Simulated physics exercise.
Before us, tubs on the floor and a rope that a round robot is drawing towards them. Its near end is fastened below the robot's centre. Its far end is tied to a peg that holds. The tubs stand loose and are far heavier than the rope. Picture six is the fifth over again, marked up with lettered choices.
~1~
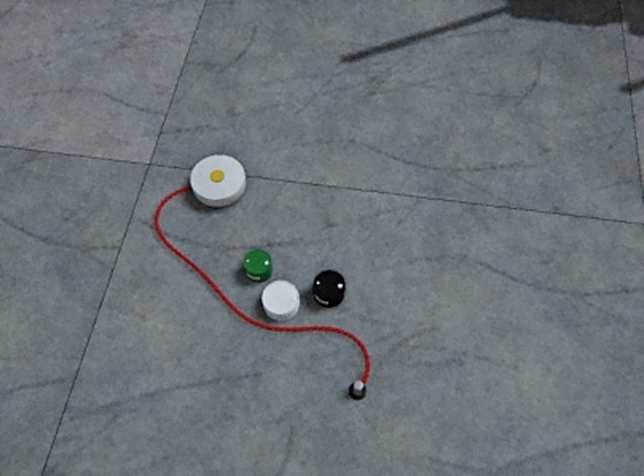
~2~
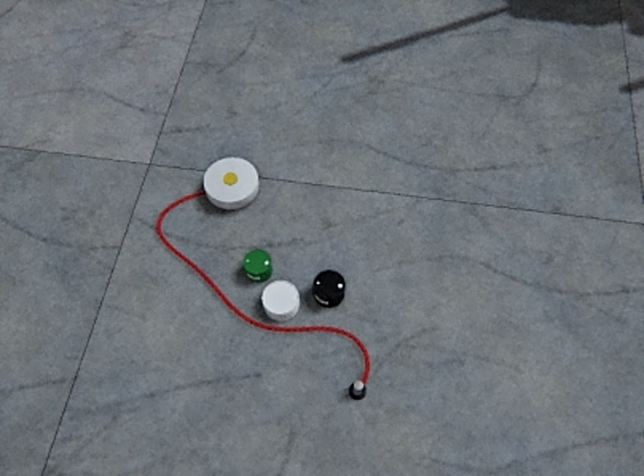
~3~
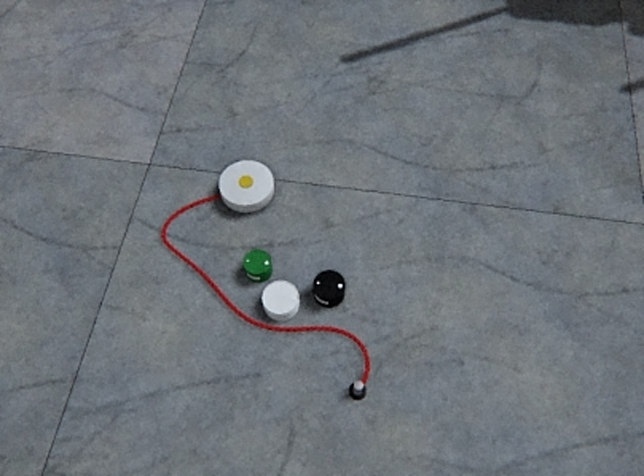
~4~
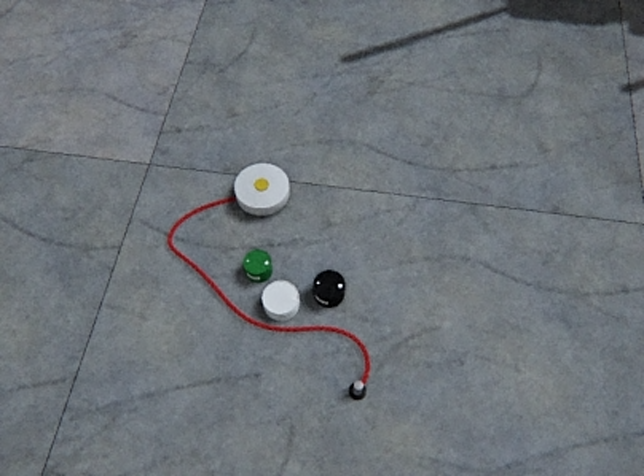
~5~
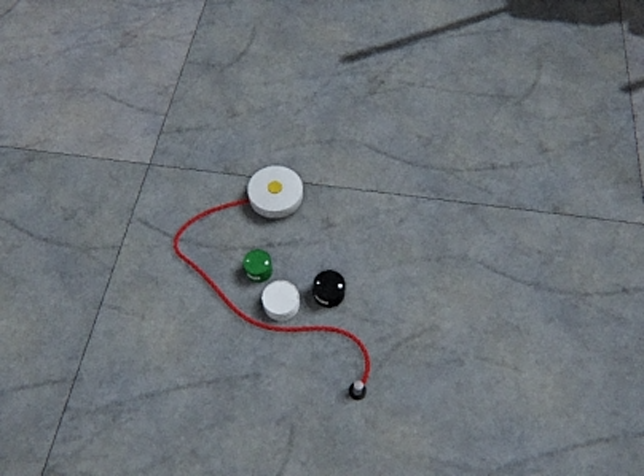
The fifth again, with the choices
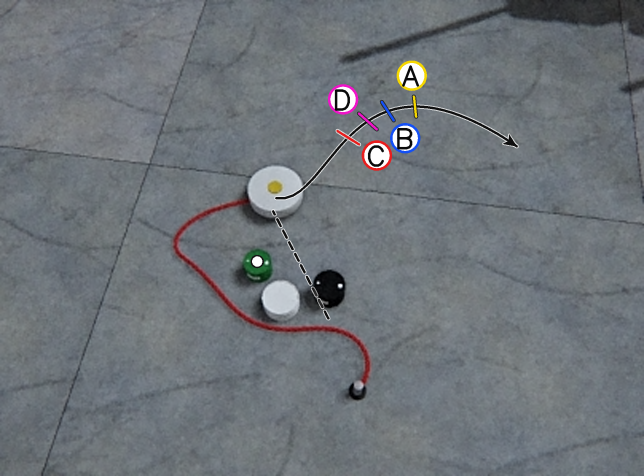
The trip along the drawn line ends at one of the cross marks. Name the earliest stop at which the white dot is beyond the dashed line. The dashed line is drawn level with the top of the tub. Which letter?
At A, and not before.
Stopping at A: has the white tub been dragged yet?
Yes.
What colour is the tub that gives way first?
The green tub.
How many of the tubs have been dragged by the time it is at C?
By then, none.
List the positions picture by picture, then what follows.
In the first picture, peg (358, 388); white tub (281, 301); green tub (258, 266).
In the second picture, robot (232, 184); black tub (329, 289).
In the third picture, robot (247, 187); white tub (281, 301).
In the fourth picture, robot (262, 190); black tub (329, 289).
In the fifth picture, robot (276, 193); white tub (281, 301); green tub (258, 266); black tub (329, 289).
On the marked copy, A at (415, 107); B at (388, 111); C at (348, 138); D at (368, 121); the dashed line at (299, 262); the route from (276, 198) via (381, 114) to (517, 146); the white dot at (257, 262).
With A. Early on, robot (325, 158); green tub (258, 266).
Further on, robot (367, 116); green tub (258, 266).
At the end, robot (416, 101); white tub (304, 295); green tub (312, 267); black tub (338, 287); the dot on the green tub is over the dashed line.
As for the rest, B leaves the dotted tub short, at (291, 268); C leaves the dotted tub short, at (258, 266); D leaves the dotted tub short, at (259, 266).
